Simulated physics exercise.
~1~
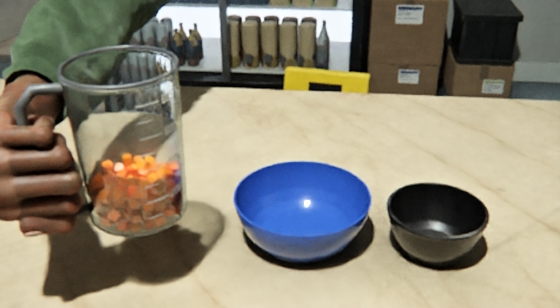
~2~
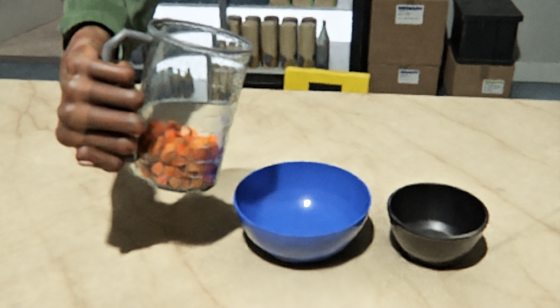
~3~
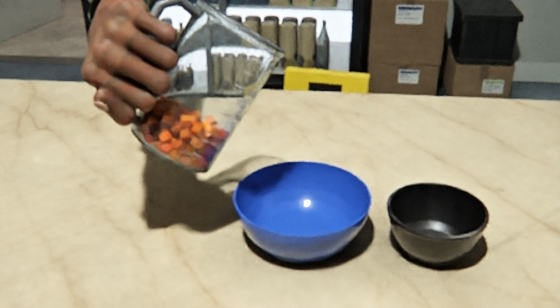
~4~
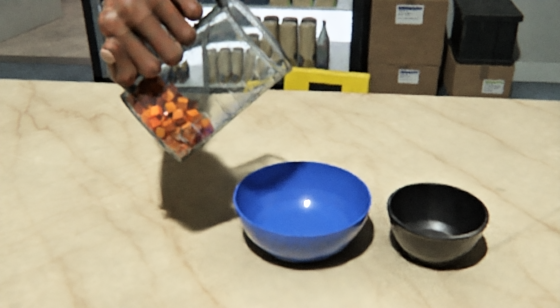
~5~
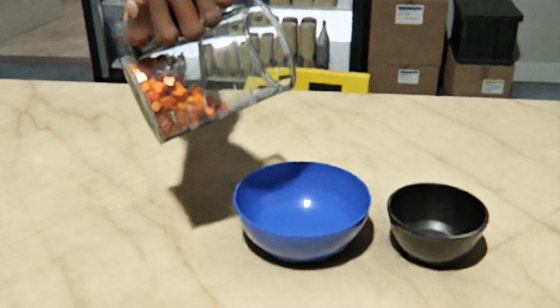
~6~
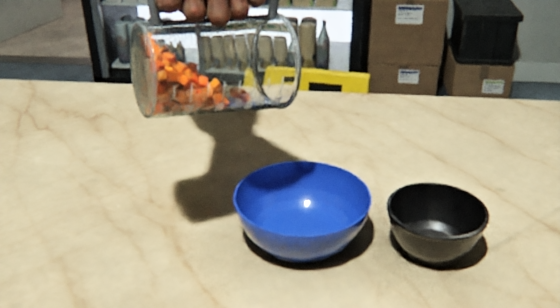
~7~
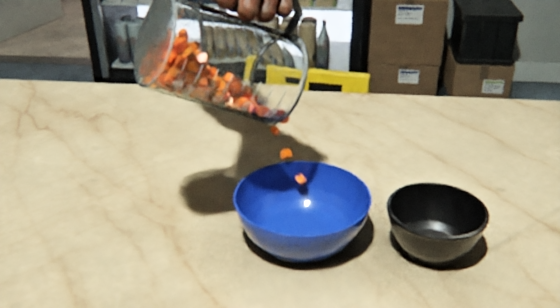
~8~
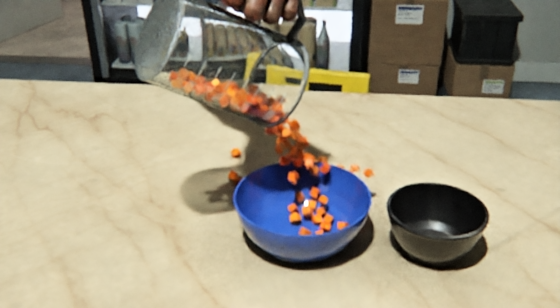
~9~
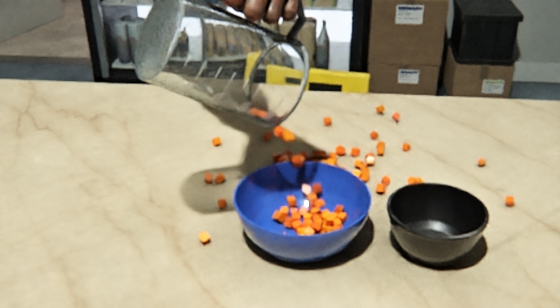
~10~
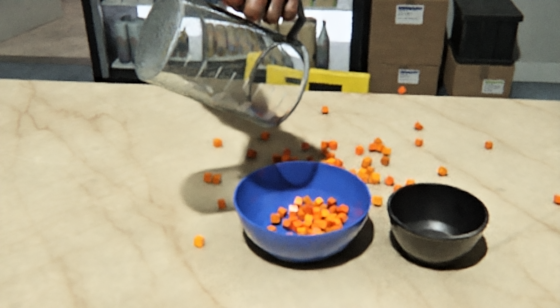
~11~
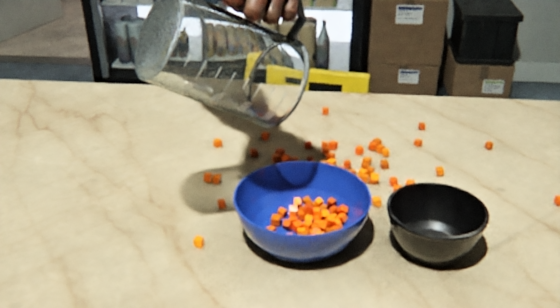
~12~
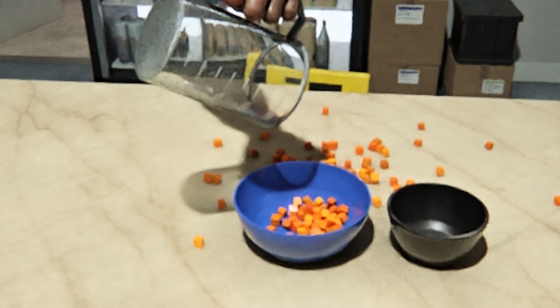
On a marbled table, a hand tips carrot cubes from a jug, filling a blue bowl partly and scattering many.
